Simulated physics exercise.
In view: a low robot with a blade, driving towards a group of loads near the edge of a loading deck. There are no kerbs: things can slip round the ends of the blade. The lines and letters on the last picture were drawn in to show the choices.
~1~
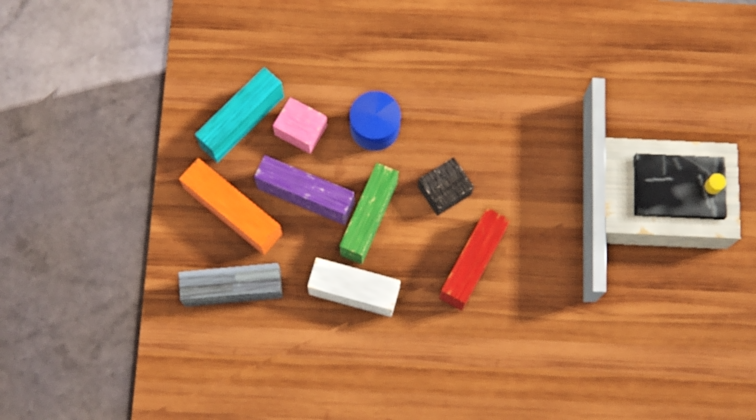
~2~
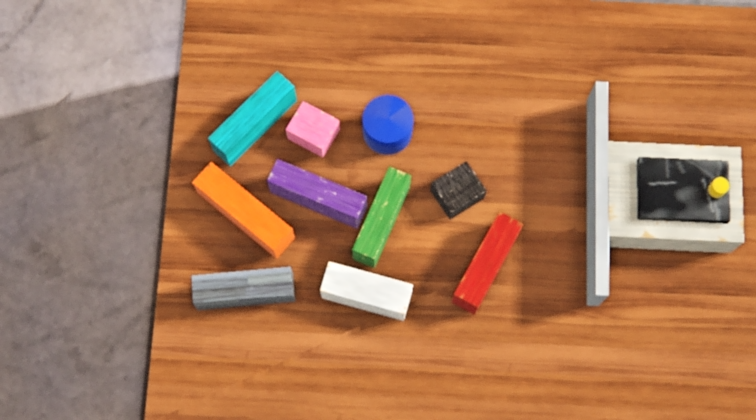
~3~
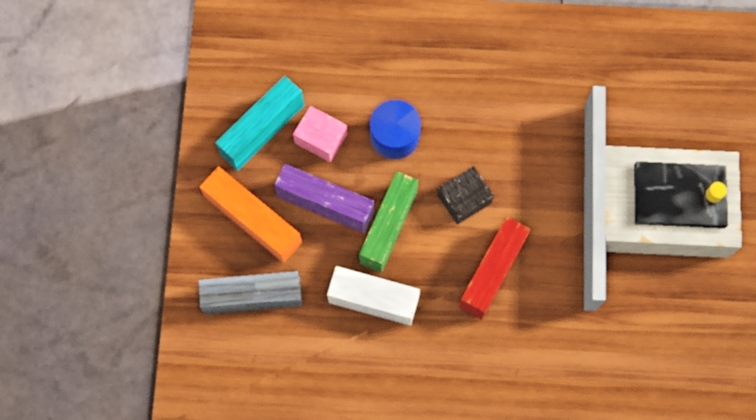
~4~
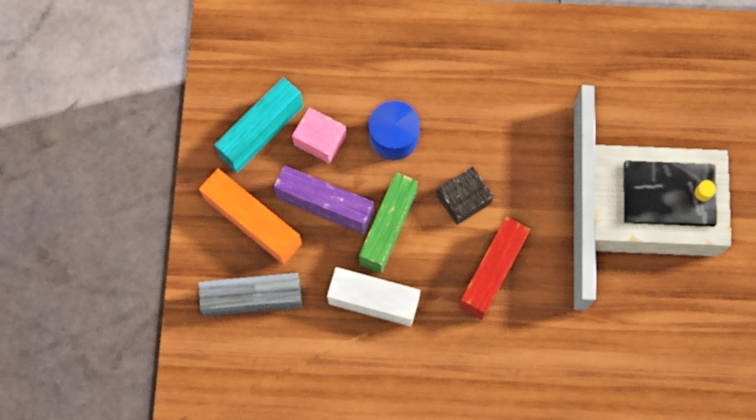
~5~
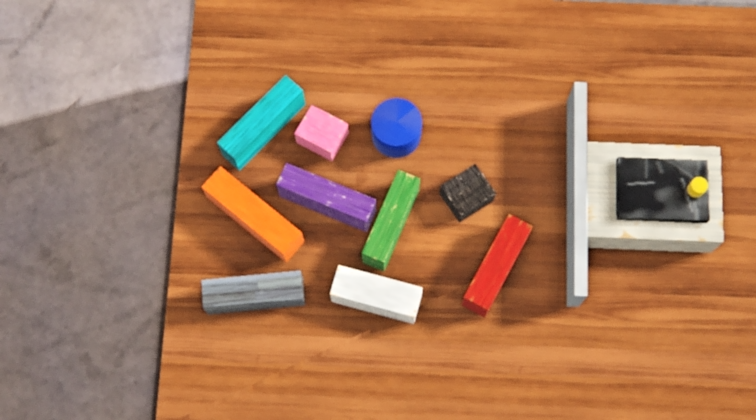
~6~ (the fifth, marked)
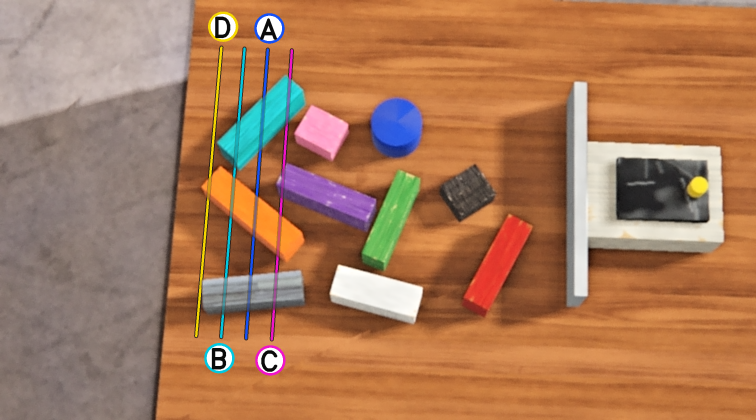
A low pale robot with a black top, a yellow knob and a wide grey blade on its left side edges slowly left across a wooden deck seen from above, with grey ground beyond the deck's left edge. Left of it lie turquoise, orange, purple, green, grey, white and red bars, a pink block, a blue canister and a black block. The view drifts slightly, shifting everything a little right at first, while the loads stay still on the deck.
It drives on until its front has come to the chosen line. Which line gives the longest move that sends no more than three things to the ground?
As far as mark A.
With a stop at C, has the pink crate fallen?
By then, no.
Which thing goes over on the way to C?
It is the grey stick.
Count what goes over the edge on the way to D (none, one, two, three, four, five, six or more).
Six or more.
On the marked copy, A at (257, 189); B at (233, 188); C at (282, 190); D at (209, 187).
Following A. Soon after the start, robot (539, 185); red bar (441, 264); black crate (432, 182).
Later, robot (422, 180); grey stick (175, 297); orange bar (238, 225).
In the end, robot (331, 176); orange bar over the edge; purple bar over the edge; three fallen.
As for the rest, B drops five; C is within the limit but short; D drops six.
